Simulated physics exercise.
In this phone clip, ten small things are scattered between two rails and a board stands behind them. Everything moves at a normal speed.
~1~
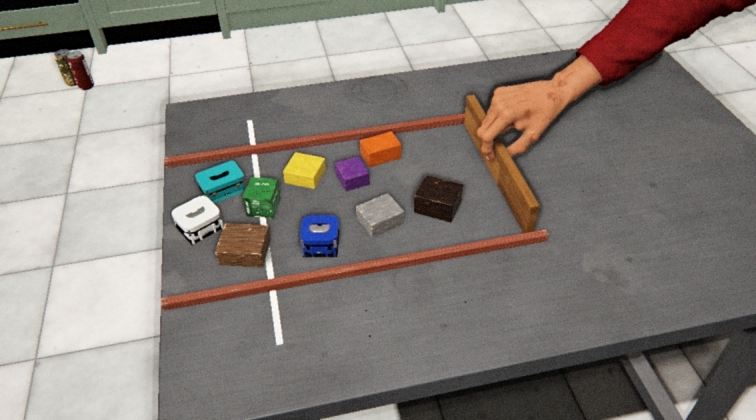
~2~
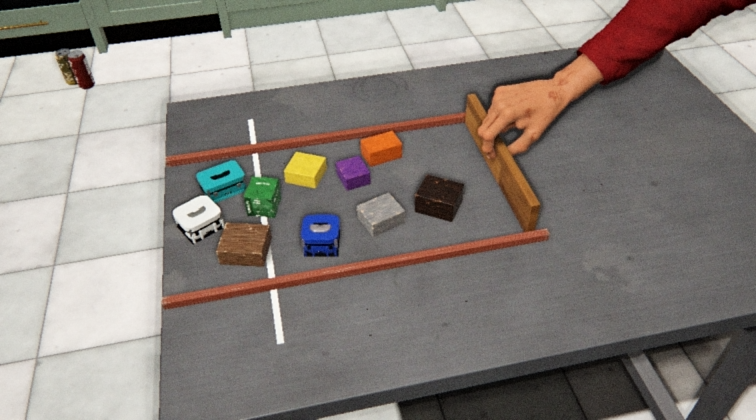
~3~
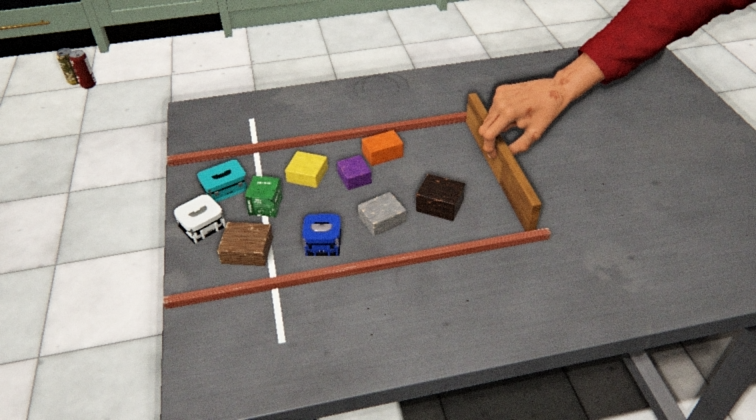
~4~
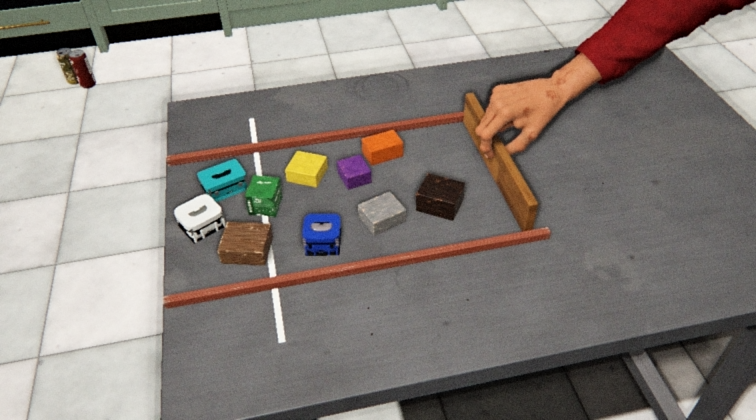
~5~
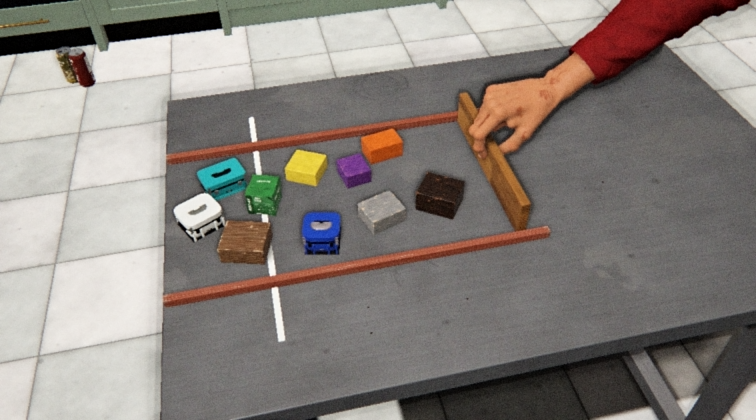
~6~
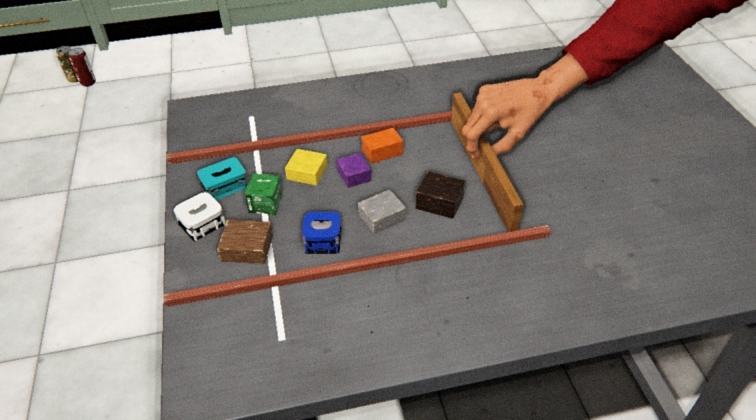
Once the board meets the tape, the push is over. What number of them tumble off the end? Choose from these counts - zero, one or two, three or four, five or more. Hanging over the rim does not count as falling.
Count: One or two.
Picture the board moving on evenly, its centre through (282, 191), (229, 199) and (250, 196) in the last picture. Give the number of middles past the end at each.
The counts are 1, 3 and 3, in that order.
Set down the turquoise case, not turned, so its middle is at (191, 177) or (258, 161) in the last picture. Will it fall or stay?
Spot by spot, it stays put and then it stays put.
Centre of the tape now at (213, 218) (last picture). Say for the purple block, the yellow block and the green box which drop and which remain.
The purple block? It is safe. The yellow block? It does not stay. The green box? It is safe.
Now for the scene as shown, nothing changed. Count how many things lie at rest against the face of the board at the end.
4.
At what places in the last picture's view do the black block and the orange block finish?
Positions - first (246, 237), then (240, 165).
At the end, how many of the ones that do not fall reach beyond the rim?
It would come to 2.
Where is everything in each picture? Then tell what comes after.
White case (198, 220); turquoise case (221, 183); brown block (244, 245); board (498, 160); tape (262, 213), in the first picture.
Turquoise case (222, 183); purple block (353, 173), in the second picture.
Brown block (246, 244); blue case (323, 235), in the third picture.
White case (200, 219); black block (440, 197), in the fourth picture.
Turquoise case (223, 181); board (490, 158), in the fifth picture.
White case (200, 217); turquoise case (223, 180); brown block (246, 242); board (483, 158); tape (264, 209), in the sixth picture.
Early on, none off yet; white case at rest near (200, 217); turquoise case at rest near (223, 180); brown block at rest near (246, 242).
A while later, none off yet; white case at rest near (200, 217); turquoise case at rest near (223, 180); brown block travelled a little near (226, 244).
Further along, none off yet; white case at rest near (199, 216); turquoise case travelled about its own width near (198, 187); brown block travelled well along near (159, 257).
Finally, the number that fall off is one or two; lost, brown block.
